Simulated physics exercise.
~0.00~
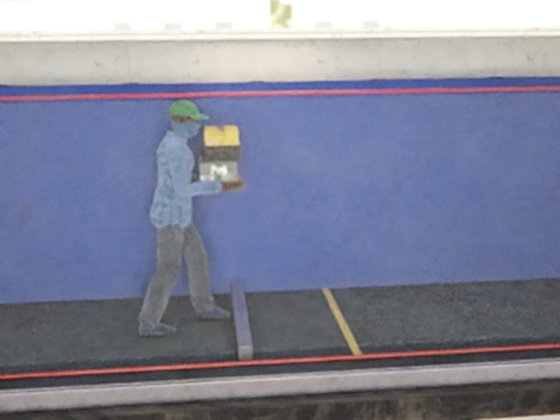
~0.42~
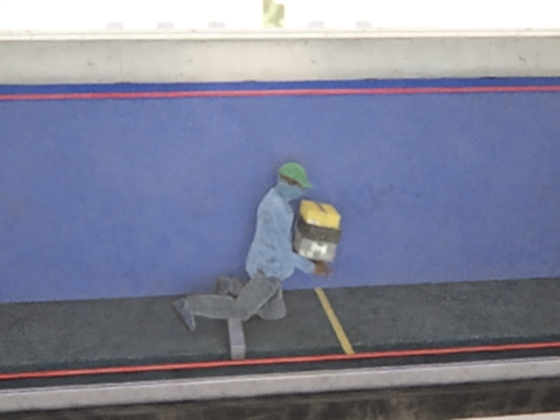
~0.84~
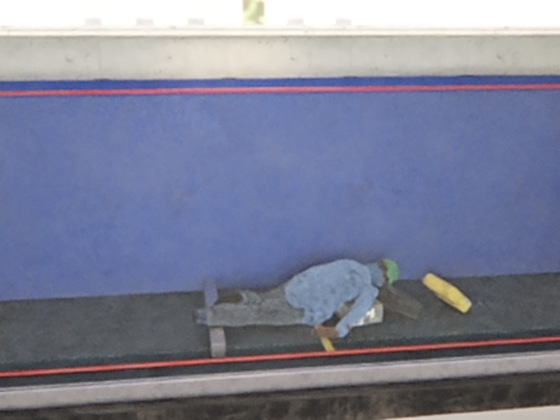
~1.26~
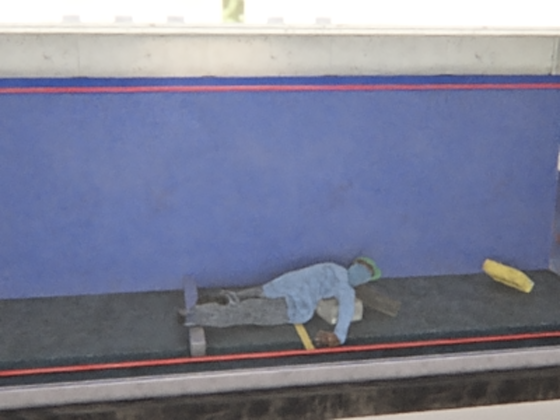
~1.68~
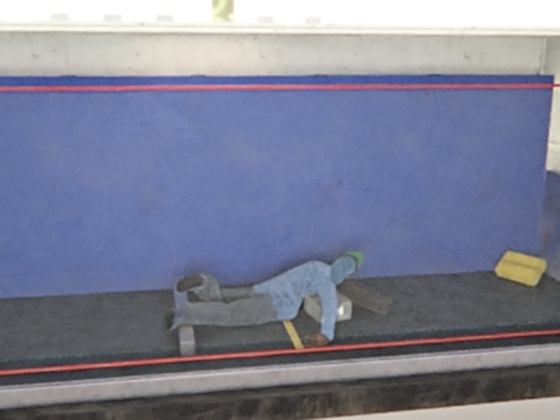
The footage shows a person in a green cap carrying a stack of boxes rightward, tripping over a low rail and falling face down; the boxes drop past a yellow line, and the yellow carton tumbles farther right while the others rest by the person's head.
